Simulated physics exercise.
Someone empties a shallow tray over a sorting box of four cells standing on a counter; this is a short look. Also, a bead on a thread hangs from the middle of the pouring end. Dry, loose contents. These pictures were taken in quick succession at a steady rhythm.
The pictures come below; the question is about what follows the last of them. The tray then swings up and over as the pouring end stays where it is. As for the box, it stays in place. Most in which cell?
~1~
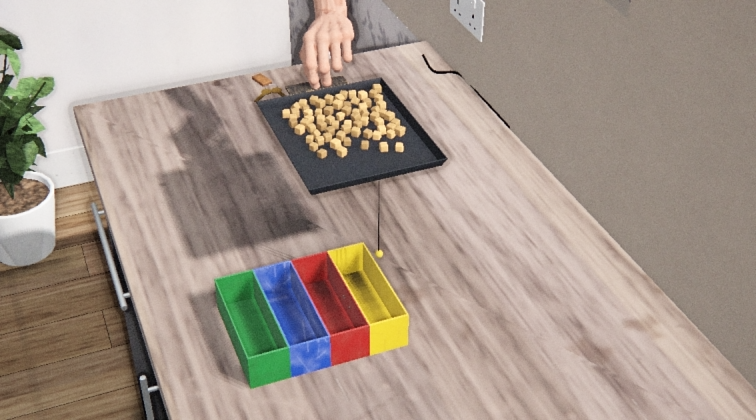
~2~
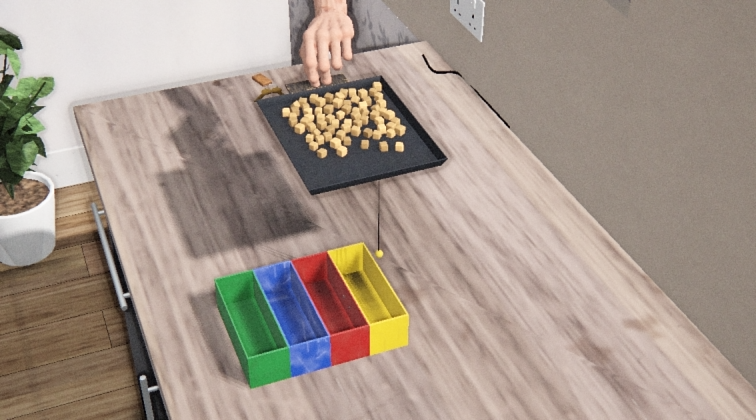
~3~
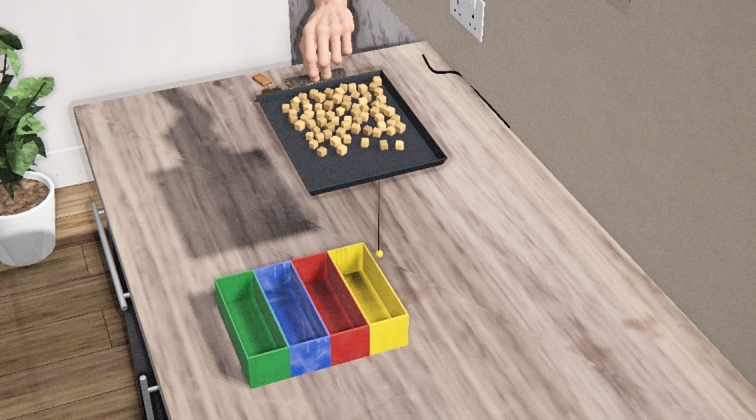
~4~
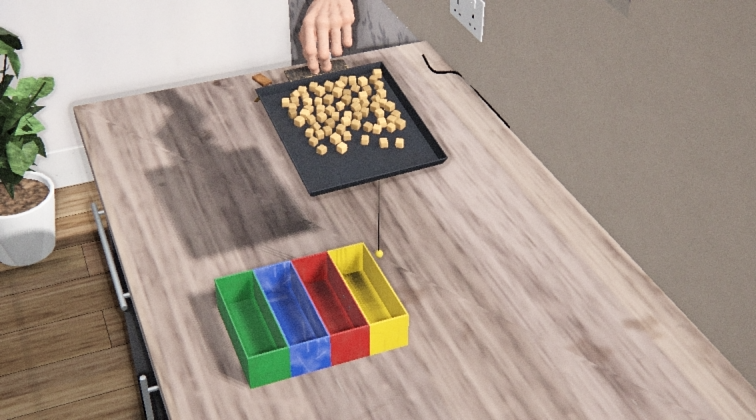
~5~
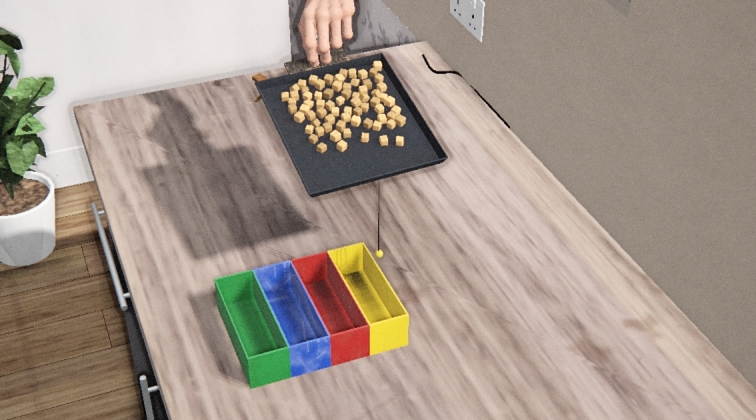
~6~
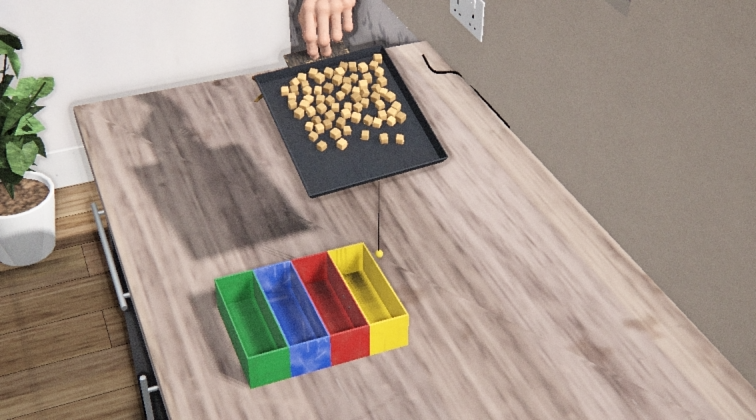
Red cell.
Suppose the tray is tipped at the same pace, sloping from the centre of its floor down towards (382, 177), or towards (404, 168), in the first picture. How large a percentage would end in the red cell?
The first try gives close to 10 percent; the next gives 0 percent.
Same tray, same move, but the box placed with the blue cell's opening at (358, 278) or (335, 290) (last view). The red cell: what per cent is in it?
Trial 1 near 10 percent, trial 2 near 30 percent.
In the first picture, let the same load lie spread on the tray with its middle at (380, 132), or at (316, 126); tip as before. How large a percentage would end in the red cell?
Try 1: 40 %; try 2: 50 %.
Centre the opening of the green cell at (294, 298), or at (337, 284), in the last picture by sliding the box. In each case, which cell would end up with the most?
The first time it is the blue one; the second time it is green.
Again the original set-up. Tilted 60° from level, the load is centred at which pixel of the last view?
The load is centred around (349, 180).
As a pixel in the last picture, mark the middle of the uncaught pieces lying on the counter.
Look around (421, 300) in the last picture.
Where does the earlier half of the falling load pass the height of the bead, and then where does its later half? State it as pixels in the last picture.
Starting near (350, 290), moving on to near (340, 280).
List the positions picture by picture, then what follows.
Corners of the pouring end near (311, 187) and (442, 157), level; middle of the load near (340, 116), small wooden cubes; bead on its thread near (379, 254); green cell near (269, 365); blue cell near (310, 354); red cell near (350, 343); yellow cell near (389, 332), in the first picture.
Corners of the pouring end near (311, 187) and (442, 157), level; middle of the load near (340, 115), in the second picture.
Corners of the pouring end near (311, 188) and (442, 157), tipped barely, lowest at the left corner; middle of the load near (340, 111), in the third picture.
Corners of the pouring end near (311, 189) and (442, 156), tipped a little, lowest at the left corner; middle of the load near (340, 106), in the fourth picture.
Corners of the pouring end near (312, 190) and (442, 156), tipped a little, lowest at the left corner; middle of the load near (340, 101), in the fifth picture.
Corners of the pouring end near (312, 192) and (443, 155), tipped a little, lowest at the left corner; middle of the load near (340, 96); green cell near (269, 365); blue cell near (310, 354); red cell near (350, 343); yellow cell near (389, 332), in the sixth picture.
Shortly afterwards, tray tipped steeply; near two thirds on the tray; a little in the red cell; only a few in the yellow cell; only a few in the blue cell; near a quarter falling or outside the box.
Next, tray tipped right over; near half in the red cell; near a quarter in the yellow cell; a little in the blue cell; near a quarter falling or outside the box.
Some moments later, tray tipped past a quarter turn; near half in the red cell; near a third in the yellow cell; a little in the blue cell; near a quarter falling or outside the box.
In the end, tray tipped past a quarter turn; near half in the red cell; near a third in the yellow cell; a little in the blue cell; none at all in the green cell; near a quarter outside the box.
